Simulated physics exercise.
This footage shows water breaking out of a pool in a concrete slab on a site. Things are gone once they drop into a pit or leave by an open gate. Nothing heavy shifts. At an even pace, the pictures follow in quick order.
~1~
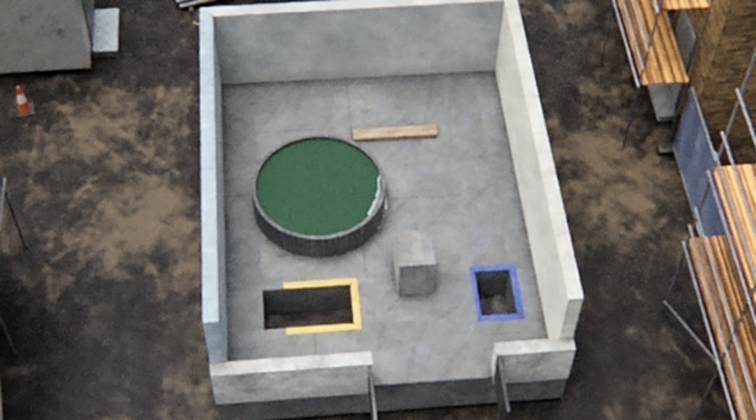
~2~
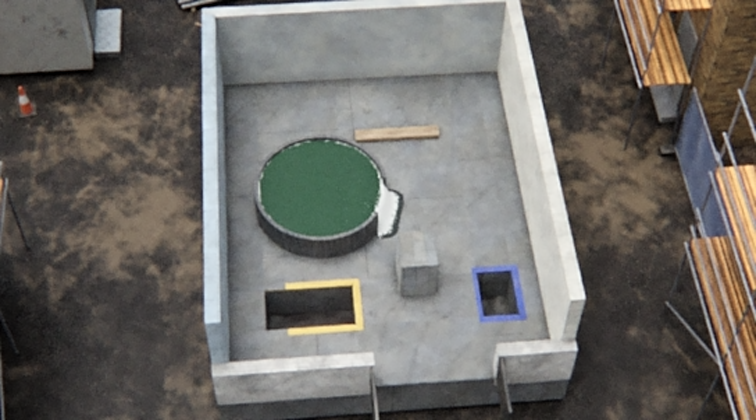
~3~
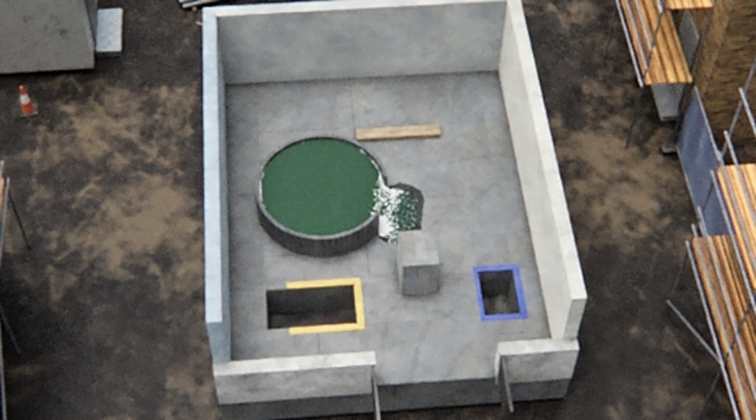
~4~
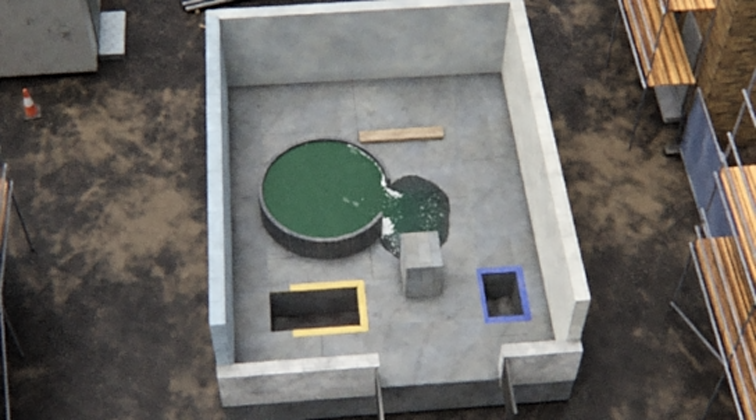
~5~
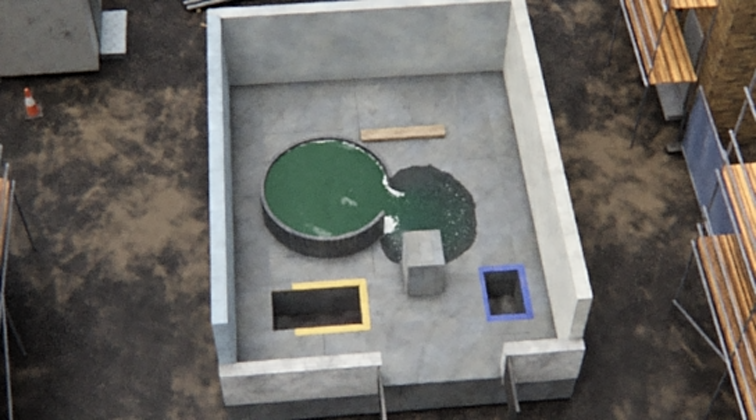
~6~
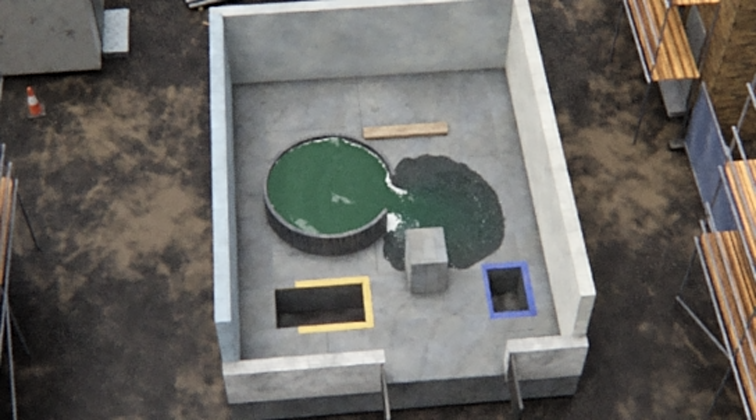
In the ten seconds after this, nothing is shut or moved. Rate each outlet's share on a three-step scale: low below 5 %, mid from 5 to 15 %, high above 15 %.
Scale: Gate - low, yellow pit - low, blue pit - high.
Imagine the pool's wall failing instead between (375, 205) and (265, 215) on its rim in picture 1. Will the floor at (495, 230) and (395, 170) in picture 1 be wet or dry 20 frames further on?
First point: Inundated; second point: Unwetted.
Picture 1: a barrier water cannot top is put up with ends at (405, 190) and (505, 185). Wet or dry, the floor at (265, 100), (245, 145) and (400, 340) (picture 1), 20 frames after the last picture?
Listed order - dry, dry, dry.
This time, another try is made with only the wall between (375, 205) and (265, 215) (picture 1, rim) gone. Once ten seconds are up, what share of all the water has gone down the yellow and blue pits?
Per cent: Yellow 60, blue 2.
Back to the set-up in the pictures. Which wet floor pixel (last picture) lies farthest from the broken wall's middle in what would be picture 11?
Best guess: Near (549, 289).
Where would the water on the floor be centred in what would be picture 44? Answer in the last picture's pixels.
Around pixel (411, 195) of the last picture.
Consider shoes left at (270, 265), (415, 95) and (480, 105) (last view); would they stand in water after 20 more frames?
Point by point: Unwetted; unwetted; swamped.
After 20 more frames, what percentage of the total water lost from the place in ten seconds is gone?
It comes to around 30 per cent.
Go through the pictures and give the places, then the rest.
In the first picture, still water in the pool at (319, 187).
In the second picture, water pours out at (383, 208) and has run to (394, 193).
In the third picture, water pours out at (384, 208) and has run to (417, 196).
In the fourth picture, the front is at (442, 238), out from the gap at (387, 210).
In the fifth picture, water pours out at (389, 208) and has run to (468, 242).
In the sixth picture, water pours out at (392, 206) and has run to (499, 235).
A moment on, water covers 20 % of the floor; the gate 0 %, the yellow pit 0 %, the blue pit 1 %.
Next, water covers 30 % of the floor; the gate 0 %, the yellow pit 0 %, the blue pit 3 %.
Then, water covers 35 % of the floor; the gate 0 %, the yellow pit 0 %, the blue pit 9 %.
Later, water covers 60 % of the floor; the gate 1 %, the yellow pit 0 %, the blue pit 19 %.
In the end, water covers 80 % of the floor; the gate 2 %, the yellow pit 2 %, the blue pit 28 %.
